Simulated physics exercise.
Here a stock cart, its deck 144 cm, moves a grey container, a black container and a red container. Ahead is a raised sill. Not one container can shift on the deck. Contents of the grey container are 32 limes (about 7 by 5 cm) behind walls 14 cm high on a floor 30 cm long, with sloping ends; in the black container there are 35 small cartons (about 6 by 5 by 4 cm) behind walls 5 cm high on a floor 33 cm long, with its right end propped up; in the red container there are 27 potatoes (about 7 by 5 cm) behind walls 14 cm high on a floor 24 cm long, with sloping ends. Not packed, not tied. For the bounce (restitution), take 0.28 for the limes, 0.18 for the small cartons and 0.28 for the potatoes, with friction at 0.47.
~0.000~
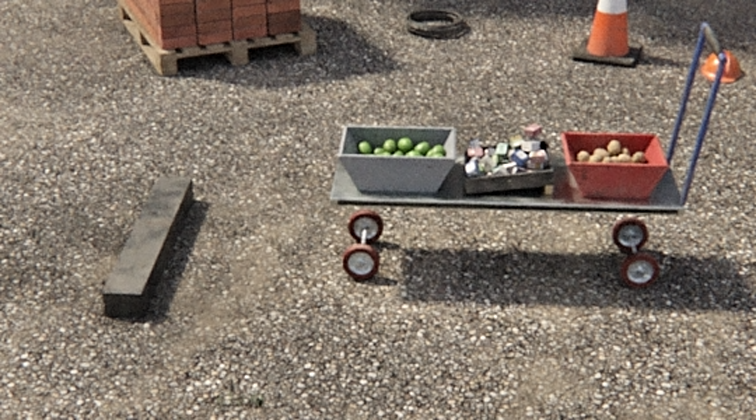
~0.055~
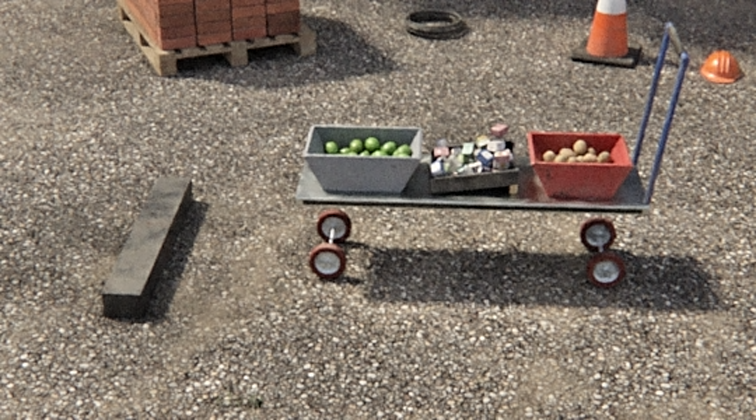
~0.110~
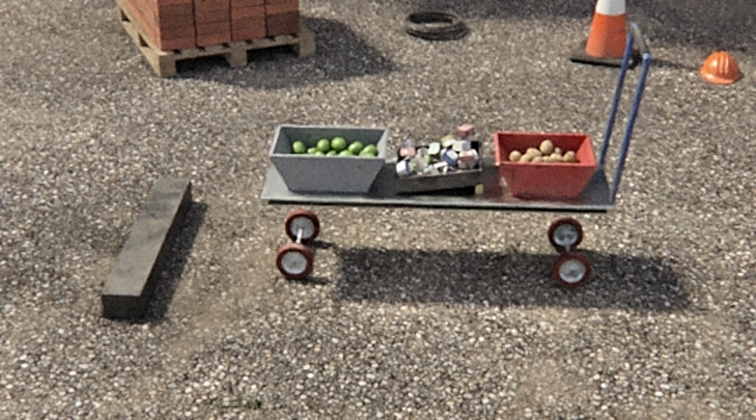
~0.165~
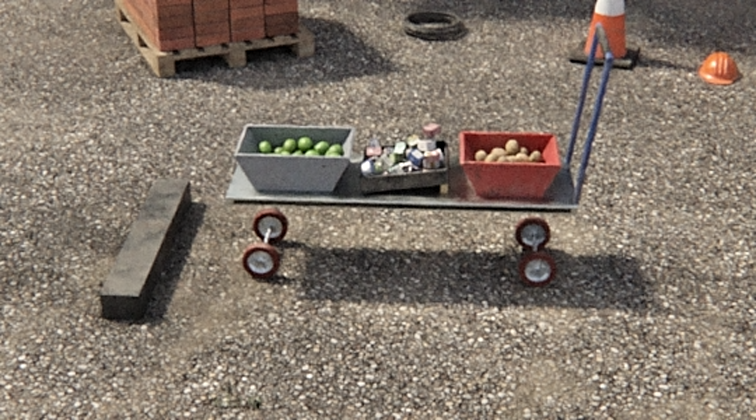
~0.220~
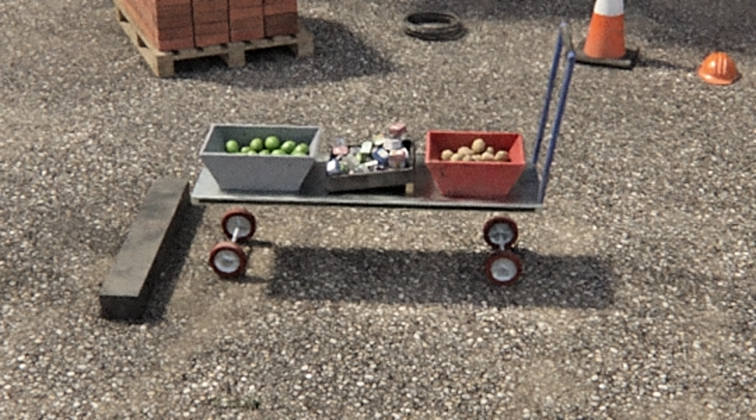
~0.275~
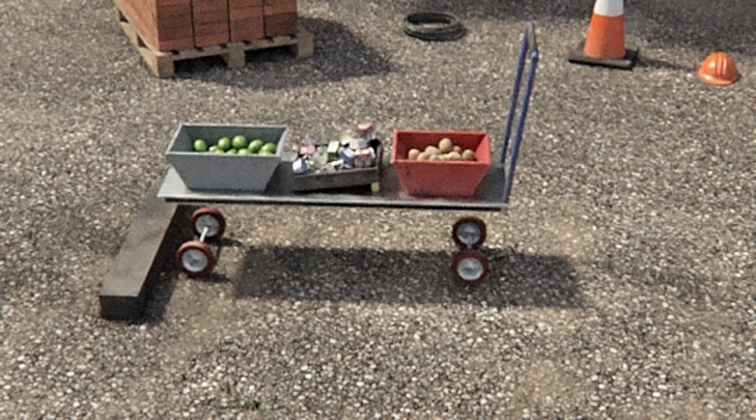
A flat cart carrying a grey bin of limes, a dark tray of small cartons and a red bin of potatoes rolled steadily left across the gravel, drawing close to a dark beam.
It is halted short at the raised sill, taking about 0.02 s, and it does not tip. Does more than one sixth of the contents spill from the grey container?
No.
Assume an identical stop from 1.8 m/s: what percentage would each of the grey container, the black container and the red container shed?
In that case the grey container sheds 0 per cent of its load, the black container 20 per cent, and the red container 0 per cent.
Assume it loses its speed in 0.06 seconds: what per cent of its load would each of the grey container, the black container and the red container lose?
Then grey container 0, black container 30, red container 0 per cent.
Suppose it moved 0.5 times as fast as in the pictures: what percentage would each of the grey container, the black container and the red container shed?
Grey container 0, black container 10, red container 0 per cent.
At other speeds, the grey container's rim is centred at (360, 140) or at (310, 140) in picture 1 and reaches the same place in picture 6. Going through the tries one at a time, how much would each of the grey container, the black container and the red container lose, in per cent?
For the grey container it's 0 % and then 0 %, for the black container 20 % and then 10 %, and for the red container 0 % and then 0 %.
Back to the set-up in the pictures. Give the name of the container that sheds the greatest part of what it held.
Black container.
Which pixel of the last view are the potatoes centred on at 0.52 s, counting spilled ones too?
Centre: About (405, 162) px.
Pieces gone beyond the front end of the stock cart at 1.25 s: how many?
About 1.
After 0.30 s, the wheels strike.
After 0.40 s, grey container 32 in, 0 out, black container 32 in, 3 out and red container 27 in, 0 out.
After 0.52 s, grey container 32 in, 0 out, black container 26 in, 9 out and red container 27 in, 0 out.
After 0.75 s, grey container 31 in, 1 out, black container 26 in, 9 out and red container 26 in, 1 out.
Outcome (at 1.25 s), grey container 31 in, 1 out, black container 26 in, 9 out and red container 26 in, 1 out. Asked share, 1 of 32, 3 per cent.
